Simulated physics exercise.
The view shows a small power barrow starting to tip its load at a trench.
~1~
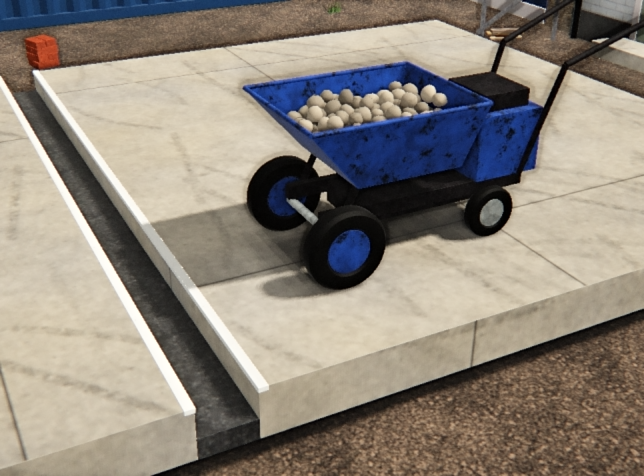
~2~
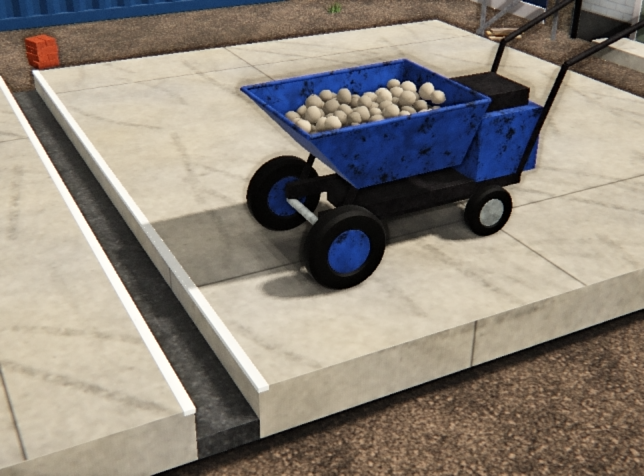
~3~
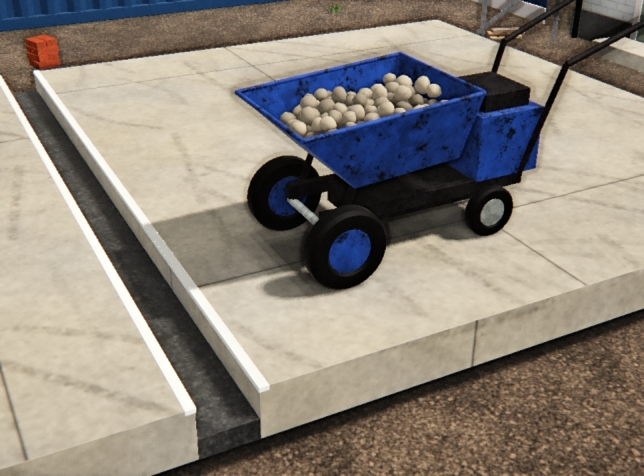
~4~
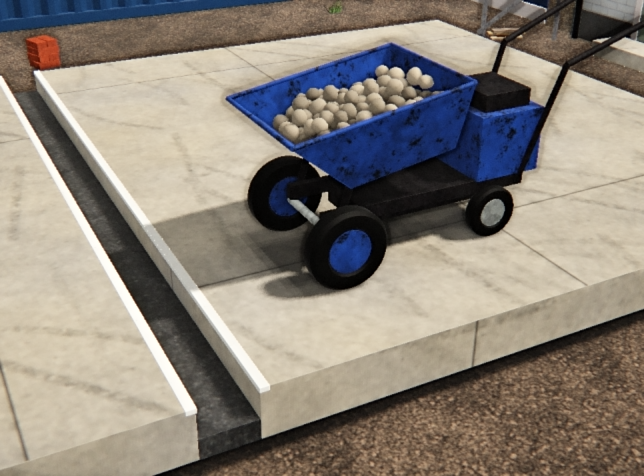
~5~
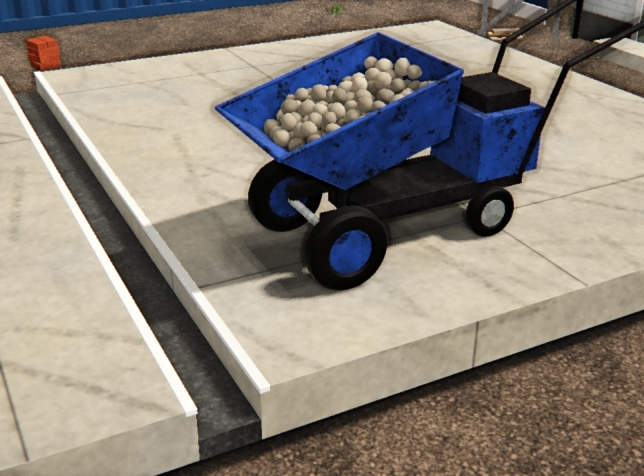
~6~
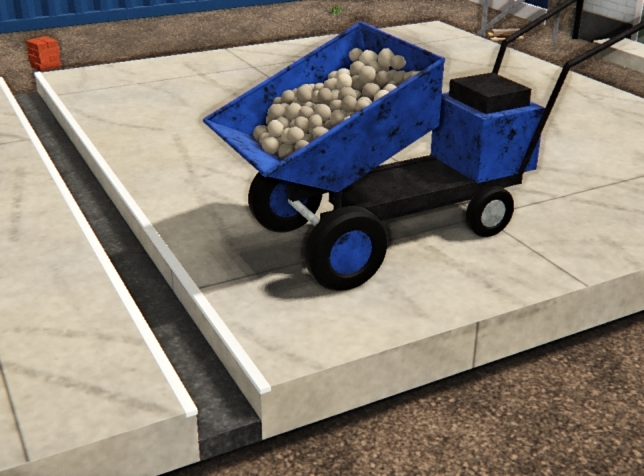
The video shows a blue power barrow loaded with rounded pebbles standing on pale slabs near a narrow trench; its skip, level at first, tilts gradually forward to the left, the rear rising clearly while the wheels stay still.
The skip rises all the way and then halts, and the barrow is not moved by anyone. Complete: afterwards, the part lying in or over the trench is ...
... the majority.
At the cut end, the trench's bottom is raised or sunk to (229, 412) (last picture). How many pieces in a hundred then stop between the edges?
I'd say roughly 40 in a hundred.
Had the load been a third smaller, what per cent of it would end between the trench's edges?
About 80 %.
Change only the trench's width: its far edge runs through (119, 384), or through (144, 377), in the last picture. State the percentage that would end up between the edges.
I'd expect close to 90 in a hundred and then close to 80 in a hundred.
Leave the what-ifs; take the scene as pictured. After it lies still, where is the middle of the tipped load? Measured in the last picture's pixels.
The centre comes to rest close to (156, 301).
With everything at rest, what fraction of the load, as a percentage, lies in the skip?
Close to 15 percent.
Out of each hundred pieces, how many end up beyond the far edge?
It comes to close to 20 %.
Soon, skip tipped steeply; all in the skip.
A while on, skip tipped right over; about half in the skip; a stray few short of the trench; about half in or heaped over the trench; a stray few beyond it; a stray few falling.
Towards the end, skip tipped right over; about a quarter in the skip; a stray few short of the trench; about two thirds in or heaped over the trench; about a quarter beyond it.
Finally, skip tipped right over; about a quarter in the skip; a stray few short of the trench; about two thirds in or heaped over the trench; about a quarter beyond it.
